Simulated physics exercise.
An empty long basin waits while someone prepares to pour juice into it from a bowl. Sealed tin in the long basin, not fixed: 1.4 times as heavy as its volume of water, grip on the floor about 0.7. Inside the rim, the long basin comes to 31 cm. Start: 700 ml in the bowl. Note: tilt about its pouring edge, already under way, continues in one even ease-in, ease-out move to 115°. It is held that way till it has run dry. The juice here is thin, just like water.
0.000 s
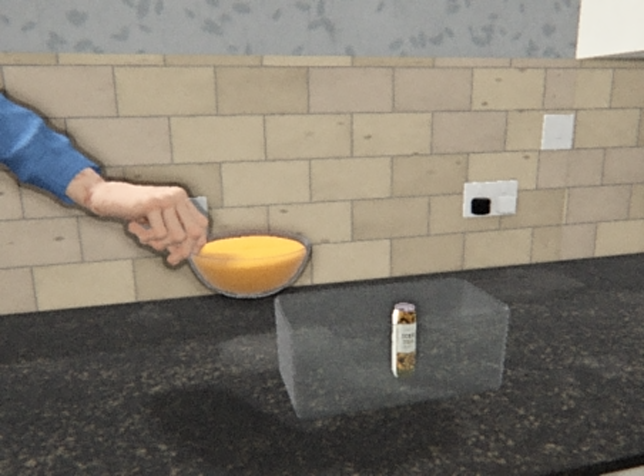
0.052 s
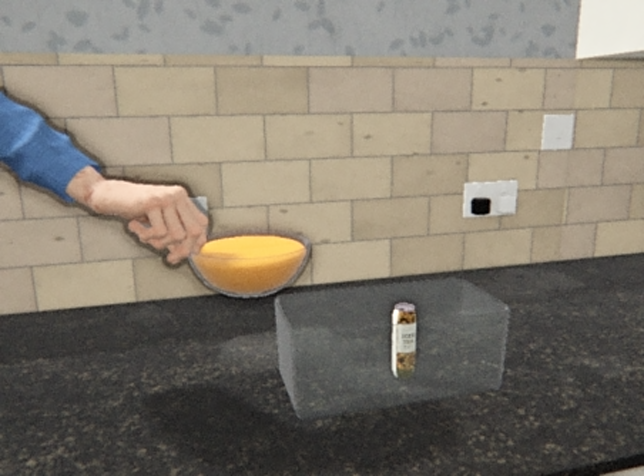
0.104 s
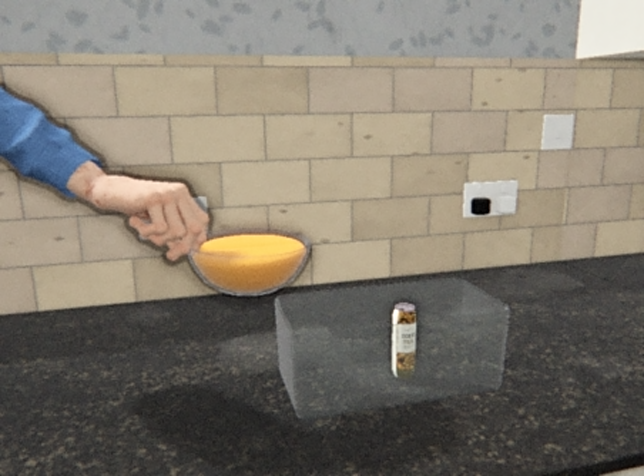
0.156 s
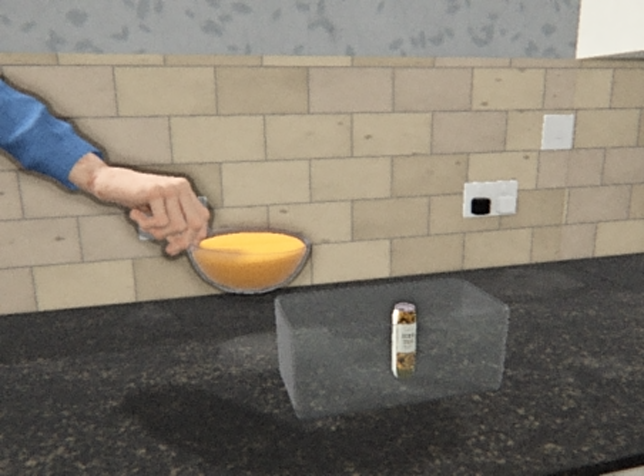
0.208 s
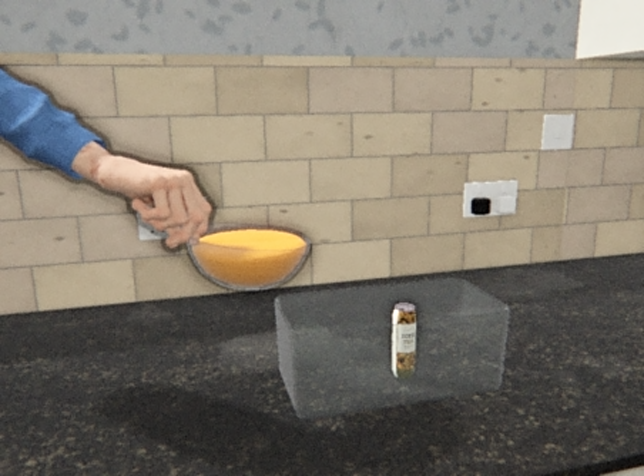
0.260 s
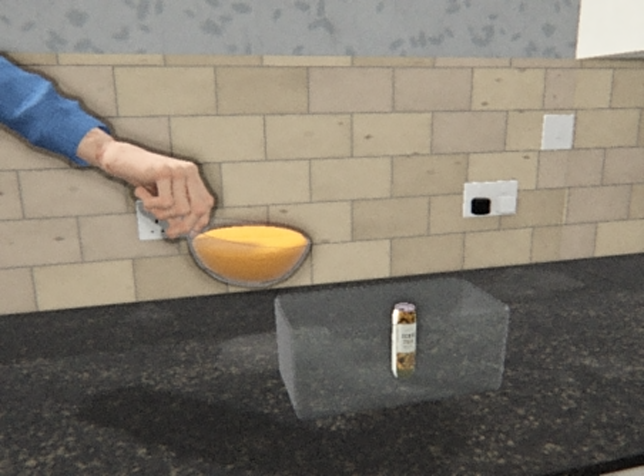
A hand in a blue sleeve holds a clear bowl of orange juice at the left above a dark speckled countertop, seen from the front and slightly above, against beige brick-shaped tiles. Below and to the right sits a long, see-through grey basin, with a small labelled tin at its middle and sockets on the wall behind. The hand gradually tilts the bowl slightly rightward, while the camera stays still.
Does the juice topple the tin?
It does not overbalance.
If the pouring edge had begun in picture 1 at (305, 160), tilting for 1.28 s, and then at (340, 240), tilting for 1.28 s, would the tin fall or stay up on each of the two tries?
Run one: It does not tip. Run two: It does not tip.
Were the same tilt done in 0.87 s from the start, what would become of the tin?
So the tin will tip over.
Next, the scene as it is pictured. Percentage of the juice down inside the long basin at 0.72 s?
I'd put it near 28 percent.
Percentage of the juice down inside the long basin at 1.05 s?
Around 96 in a hundred.
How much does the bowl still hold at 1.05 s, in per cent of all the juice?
Around 0 in a hundred.
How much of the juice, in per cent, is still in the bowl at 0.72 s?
30 %.
After 0.72 s the tilt is 68° and 30 per cent is still to pour; the tin stands where it began.
After 1.05 s the tilt is 106° and 0 per cent is still to pour; the tin stands where it began.
After 1.40 s the tilt is 115° and 0 per cent is still to pour; the tin stands where it began.
After 1.78 s the tilt is 115° and 0 per cent is still to pour; the tin stands where it began.
In the end the tin stands where it began.
